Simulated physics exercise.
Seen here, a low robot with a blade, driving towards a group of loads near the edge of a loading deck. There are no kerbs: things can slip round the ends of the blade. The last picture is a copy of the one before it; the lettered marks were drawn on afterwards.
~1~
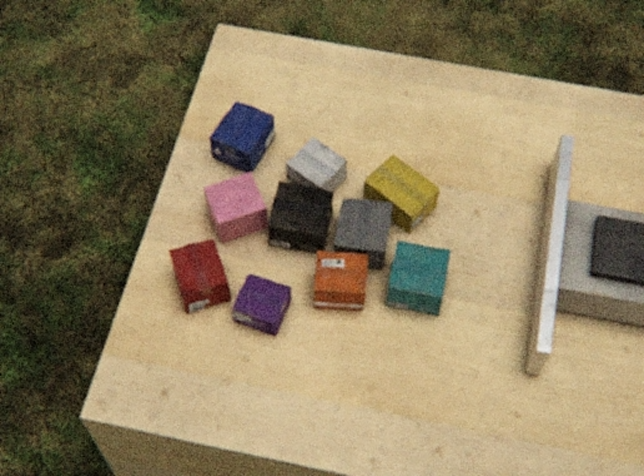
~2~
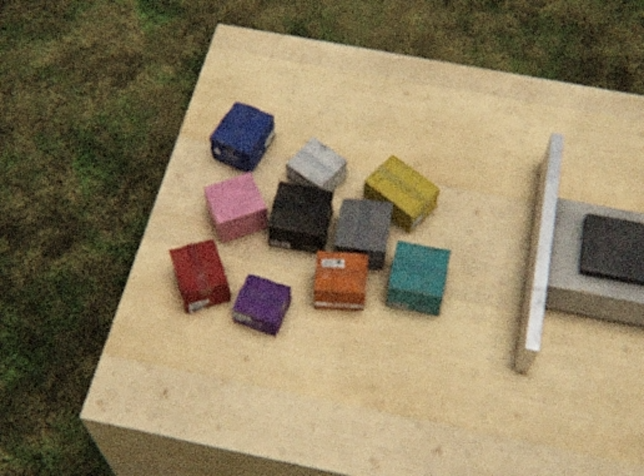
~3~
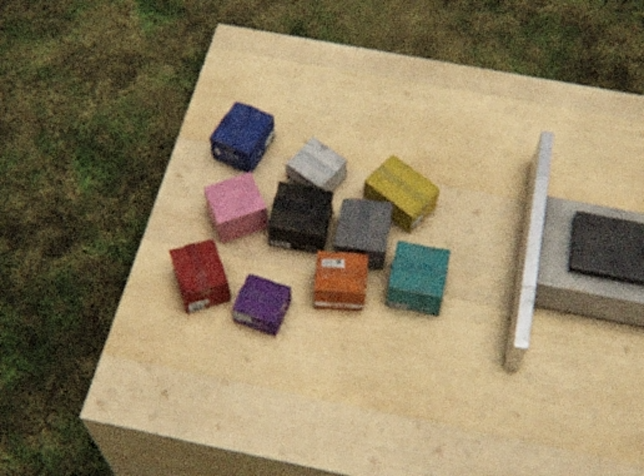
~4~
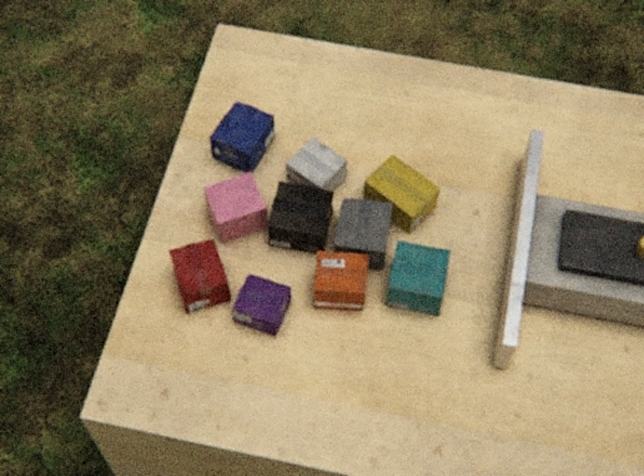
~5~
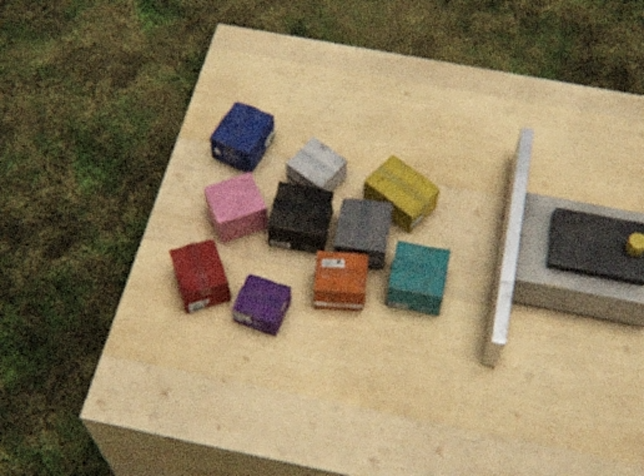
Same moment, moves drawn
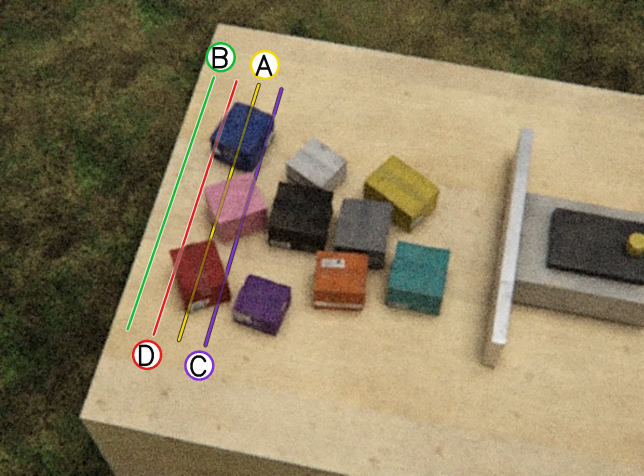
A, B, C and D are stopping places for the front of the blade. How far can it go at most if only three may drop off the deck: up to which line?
At C, and not beyond.
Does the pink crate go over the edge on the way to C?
Yes.
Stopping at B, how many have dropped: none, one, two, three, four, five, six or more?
Six or more.
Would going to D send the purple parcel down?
No.
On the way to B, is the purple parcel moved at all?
Yes.
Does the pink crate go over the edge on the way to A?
Yes.
On the copy, A at (222, 203); B at (174, 194); C at (246, 208); D at (198, 199).
On C. First, robot (493, 225); pink crate (216, 201); black box (278, 210).
Then, robot (396, 207); pink crate (143, 179); blue parcel (217, 118).
Finally, robot (323, 193); pink crate over the edge; blue parcel over the edge; two fallen.
By contrast, A drops five; B drops nine; D drops six.
